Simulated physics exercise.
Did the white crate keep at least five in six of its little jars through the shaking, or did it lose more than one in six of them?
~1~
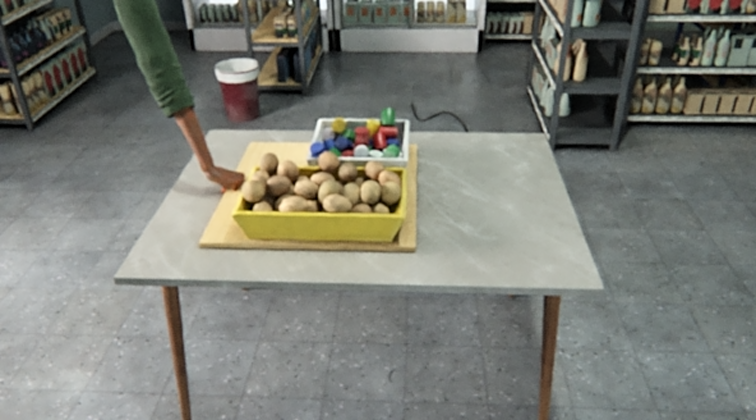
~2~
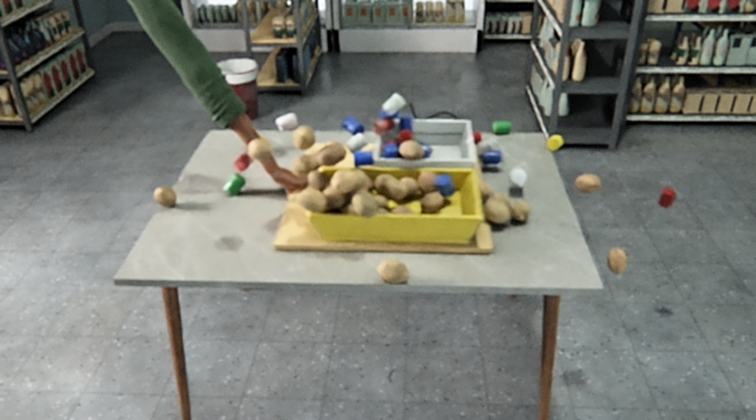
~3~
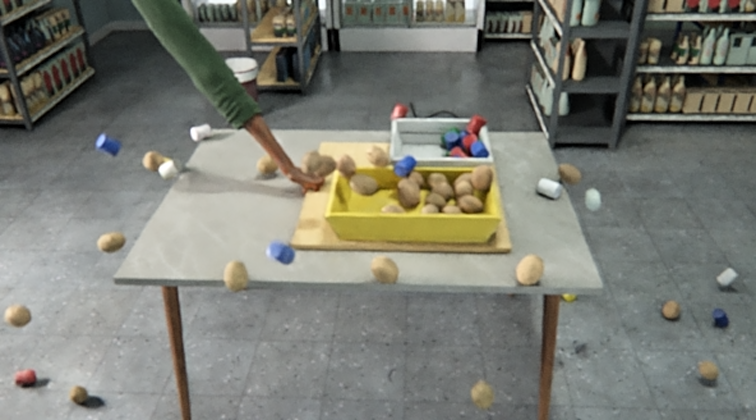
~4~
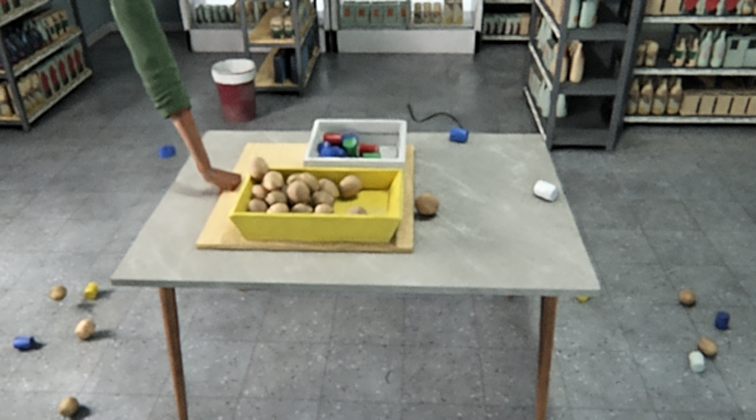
It lost more than one in six of its little jars. Many were thrown out during the shaking, and only a small group was left in the white crate.
